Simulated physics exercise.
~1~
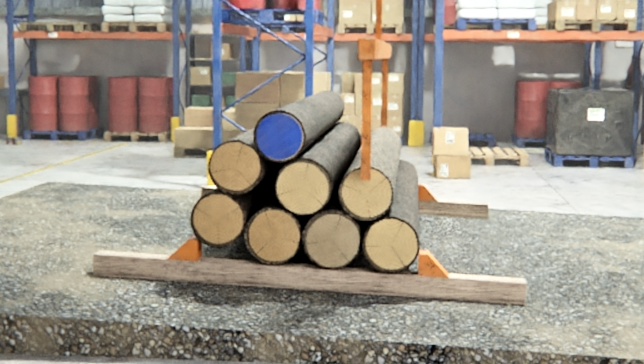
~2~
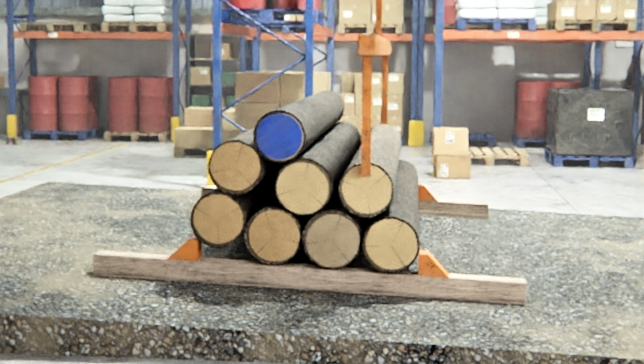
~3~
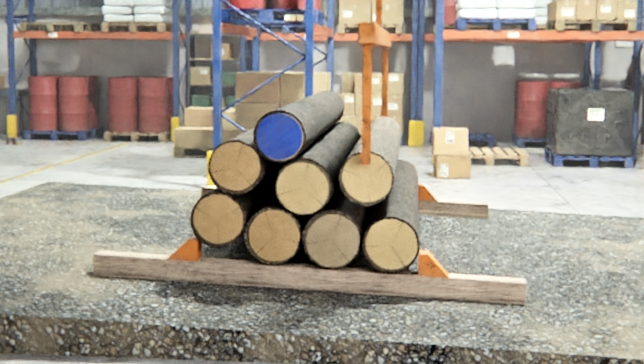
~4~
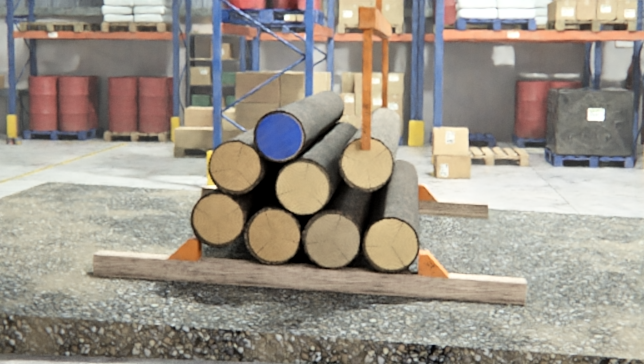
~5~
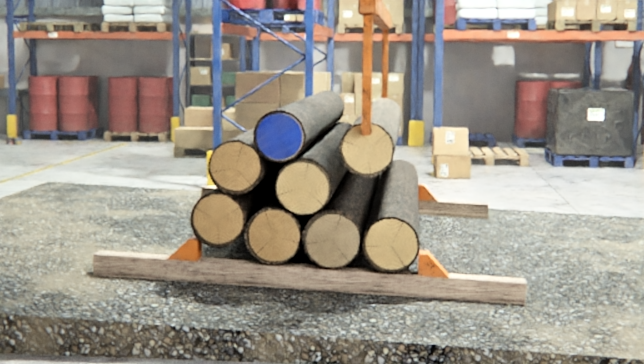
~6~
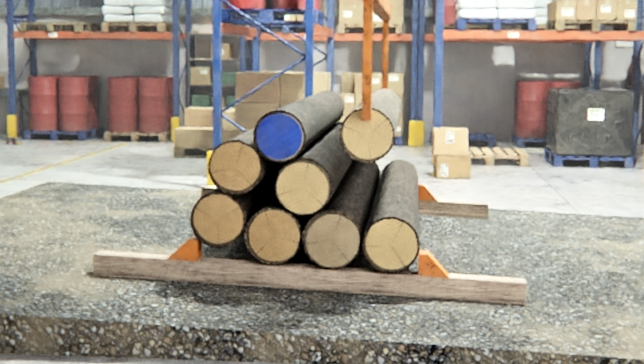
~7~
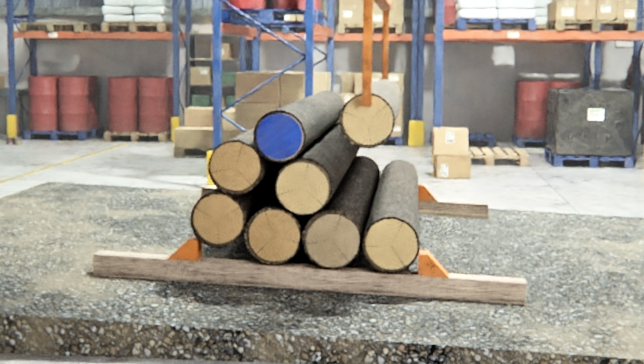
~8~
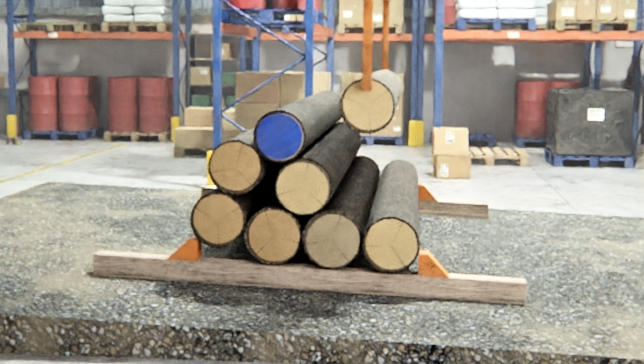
A stack of dark-barked timber poles, seen end-on by a still camera, sits between two orange chocks on wooden bearers over a gravel pad in a warehouse. One pole at the upper left has a blue end, while the others show pale wood. Behind them stand blue racking, red drums and cardboard boxes. An orange lifting beam hooks the pole at the right of the middle row and raises it slowly, opening a gap above the bottom row. The hooked pole climbs past the blue one, still rising at the end, while the rest of the stack stays in place.
